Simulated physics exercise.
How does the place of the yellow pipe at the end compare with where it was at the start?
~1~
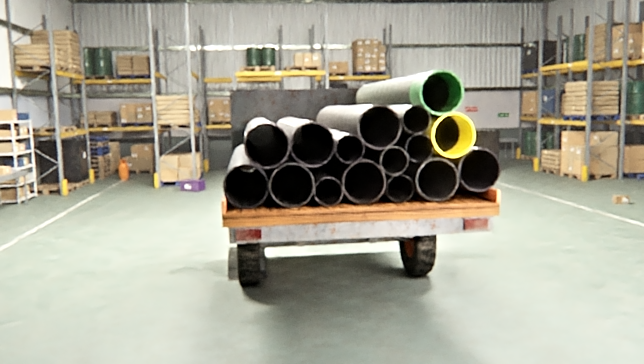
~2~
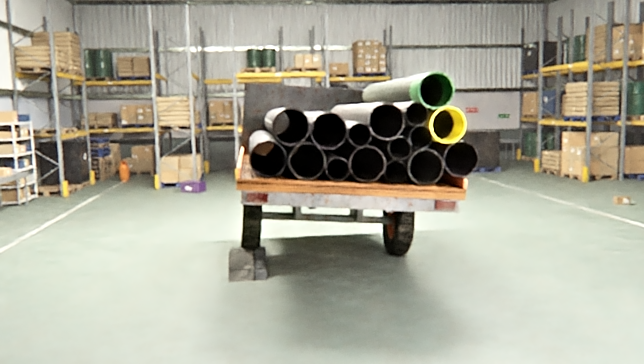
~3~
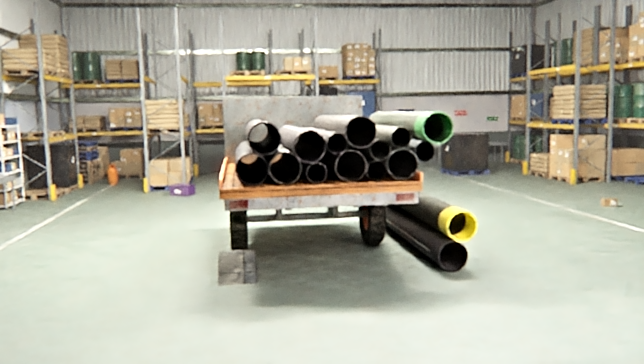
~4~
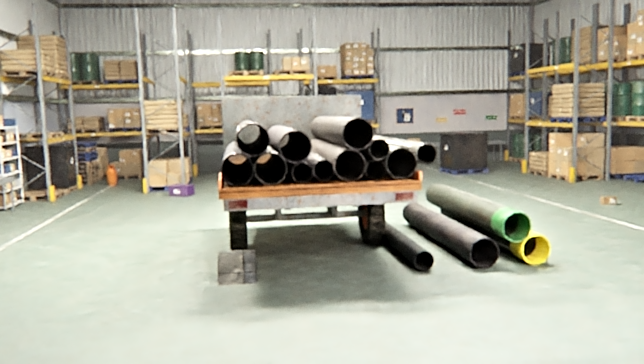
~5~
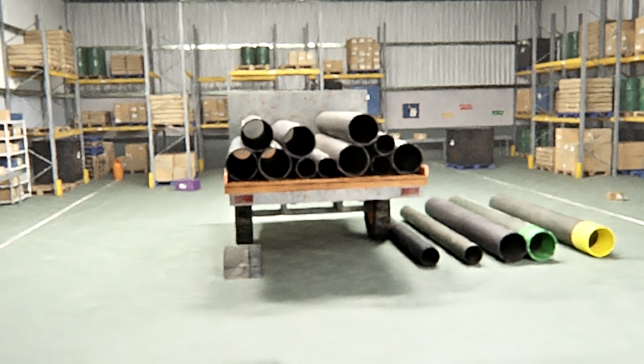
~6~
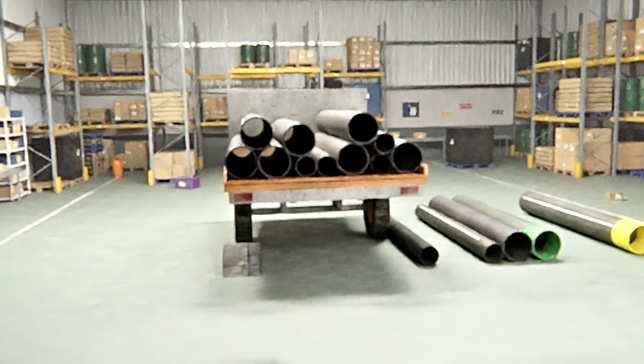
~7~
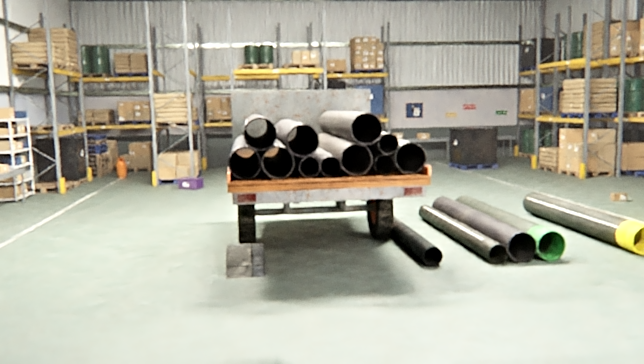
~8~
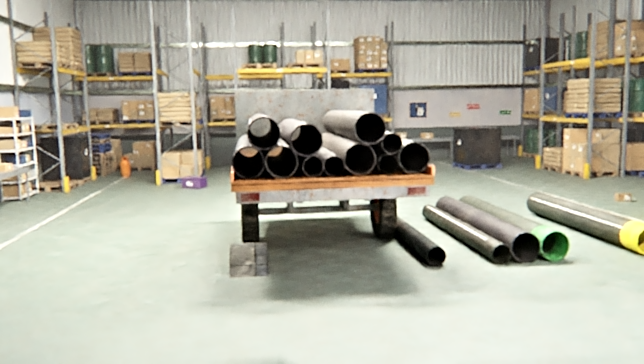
At the start it sat on the right side of the stack on the trailer. By the end it was lying on the floor well to the right of the trailer, farther out than the green pipe.
